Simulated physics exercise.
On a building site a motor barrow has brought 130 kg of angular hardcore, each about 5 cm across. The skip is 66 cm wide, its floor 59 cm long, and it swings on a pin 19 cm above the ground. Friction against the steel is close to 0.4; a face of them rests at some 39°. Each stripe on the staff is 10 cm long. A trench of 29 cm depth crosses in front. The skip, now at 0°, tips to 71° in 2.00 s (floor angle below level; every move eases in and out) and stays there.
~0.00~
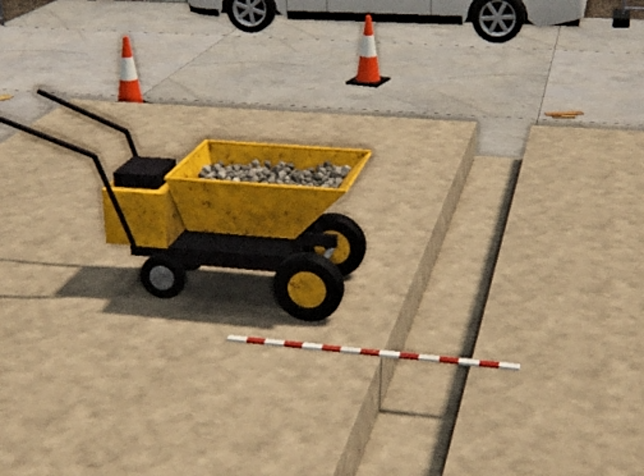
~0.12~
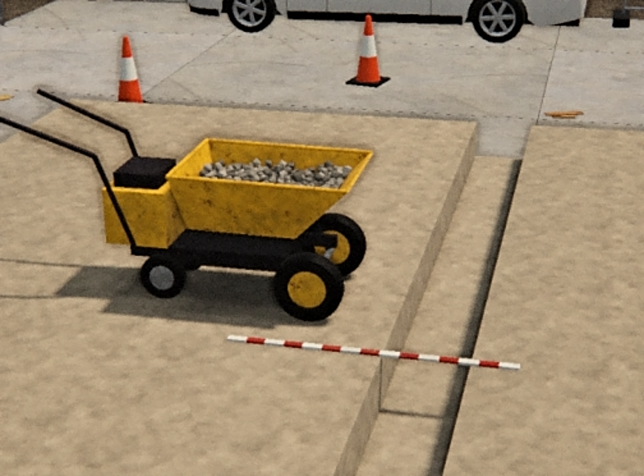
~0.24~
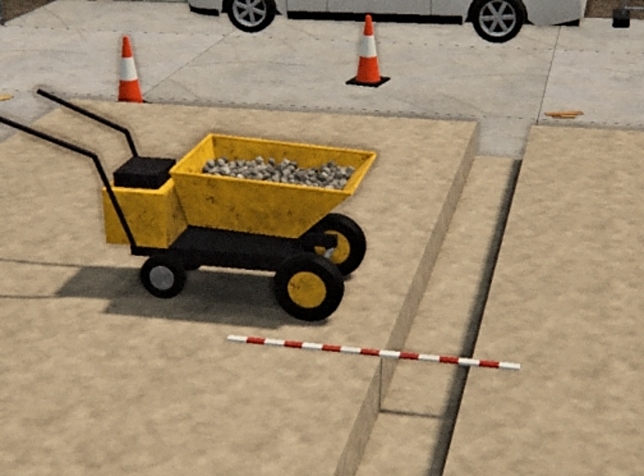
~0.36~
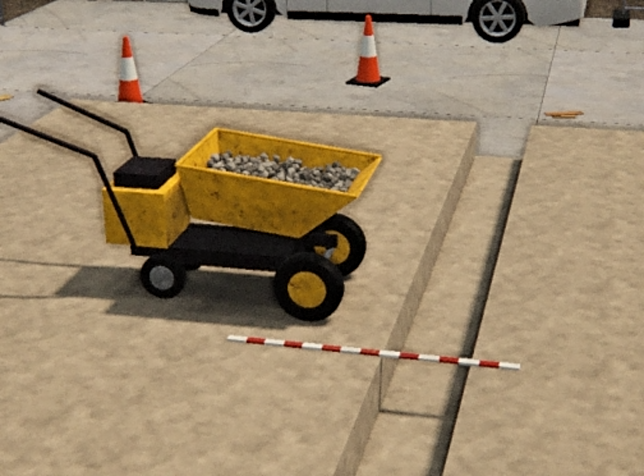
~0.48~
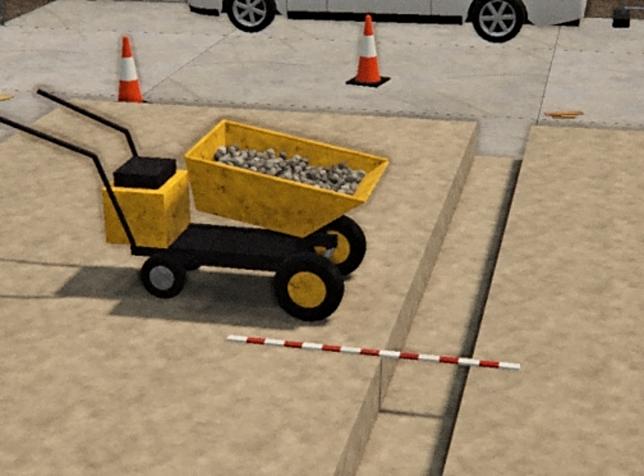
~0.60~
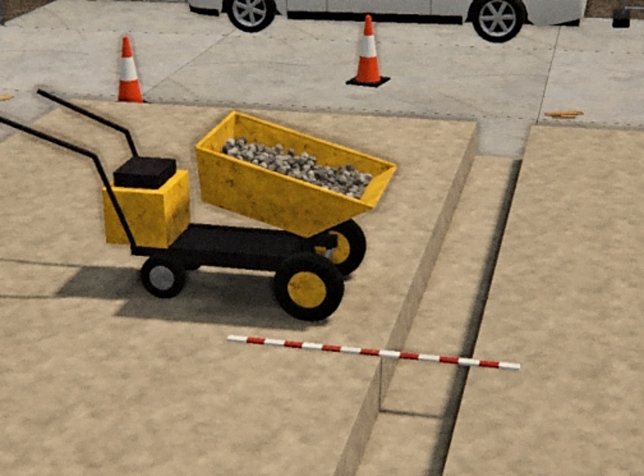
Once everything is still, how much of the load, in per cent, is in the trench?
Close to 95 in a hundred.
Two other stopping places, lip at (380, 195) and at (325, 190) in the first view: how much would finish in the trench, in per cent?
About 55 and 100 per cent.
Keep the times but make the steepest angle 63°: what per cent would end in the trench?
Then about 70 per cent.
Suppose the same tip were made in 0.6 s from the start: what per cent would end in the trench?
It would be near 65 per cent.
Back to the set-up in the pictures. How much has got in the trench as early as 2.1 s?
About 45 per cent by then.
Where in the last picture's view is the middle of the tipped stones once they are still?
Around (455, 341).
After 1.5 s the floor is at 60°; 100 % in the skip; the foremost stones are at (422, 257).
After 2.1 s the floor is at 71°; 56 % in the skip, 43 % in the trench, 2 % past the trench; the foremost stones are at (500, 309).
After 2.5 s the floor is at 71°; 23 % in the skip, 72 % in the trench, 5 % past the trench; the foremost stones are at (532, 311).
After 4.4 s the floor is at 71°; 0 % in the skip, 95 % in the trench, 5 % past the trench; the foremost stones are at (536, 303).
